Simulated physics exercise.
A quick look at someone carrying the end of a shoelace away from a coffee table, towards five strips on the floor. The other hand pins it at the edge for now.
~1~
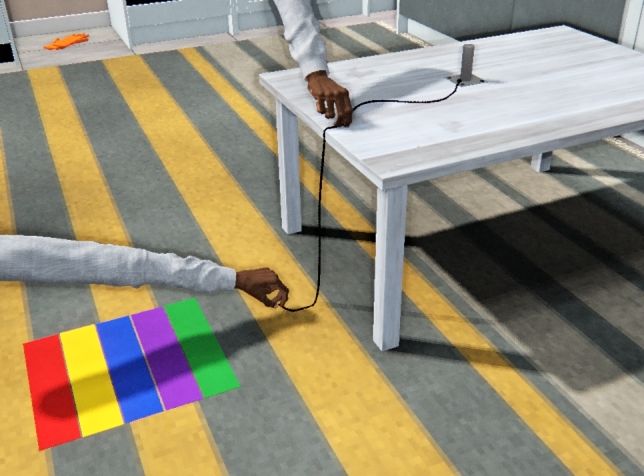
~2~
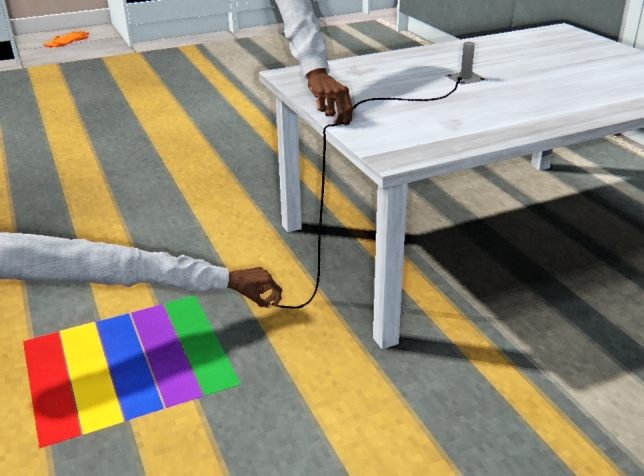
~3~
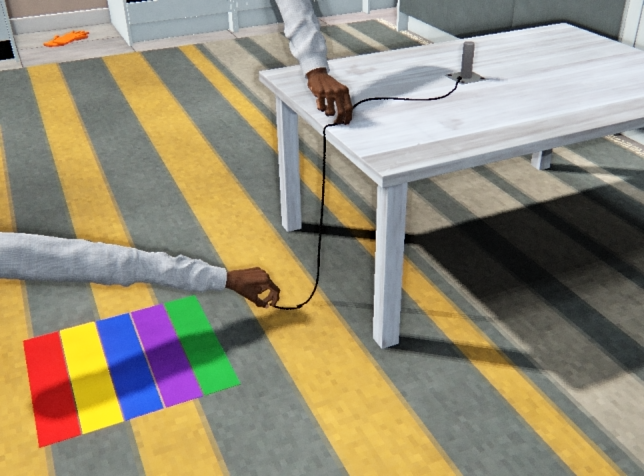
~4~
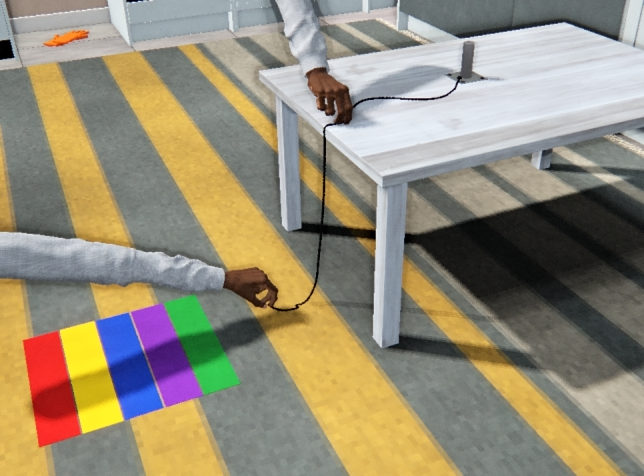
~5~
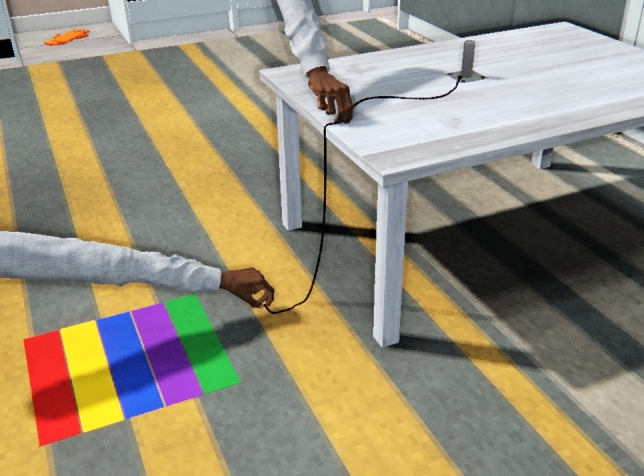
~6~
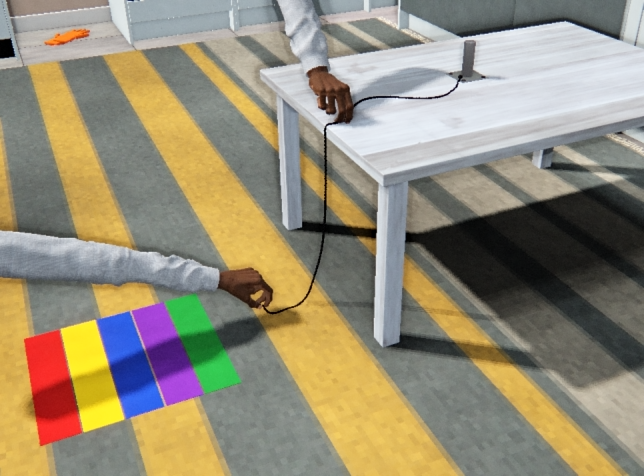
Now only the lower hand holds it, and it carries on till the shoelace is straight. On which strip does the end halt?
The end stops over the blue strip.
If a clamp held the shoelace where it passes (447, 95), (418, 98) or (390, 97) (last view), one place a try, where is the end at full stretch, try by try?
The places are (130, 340), (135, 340) and (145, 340).
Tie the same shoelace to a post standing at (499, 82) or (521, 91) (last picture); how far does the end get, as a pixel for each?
Near (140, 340) and (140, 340).
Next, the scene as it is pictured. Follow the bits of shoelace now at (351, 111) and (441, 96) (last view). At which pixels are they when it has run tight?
The first at (324, 116), the second at (414, 90).
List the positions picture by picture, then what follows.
The first frame shows end (279, 304); green (214, 374); purple (177, 385); blue (138, 397); yellow (98, 410); red (56, 423).
The second frame shows end (272, 304); shoelace through (454, 90) (399, 99) (348, 115) (324, 161) (320, 230) (317, 289).
The third frame shows end (270, 304).
The fourth frame shows end (268, 304); shoelace through (454, 89) (399, 99) (348, 114) (324, 160) (321, 229) (314, 289).
The fifth frame shows end (264, 305).
The sixth frame shows end (263, 305); shoelace through (455, 88) (400, 97) (349, 113) (326, 159) (324, 228) (311, 288).
A little later, end near (178, 329); over purple.
Next, end near (139, 340); over blue.
When it is tight, end near (116, 346); over blue. It gets as far as the blue strip.
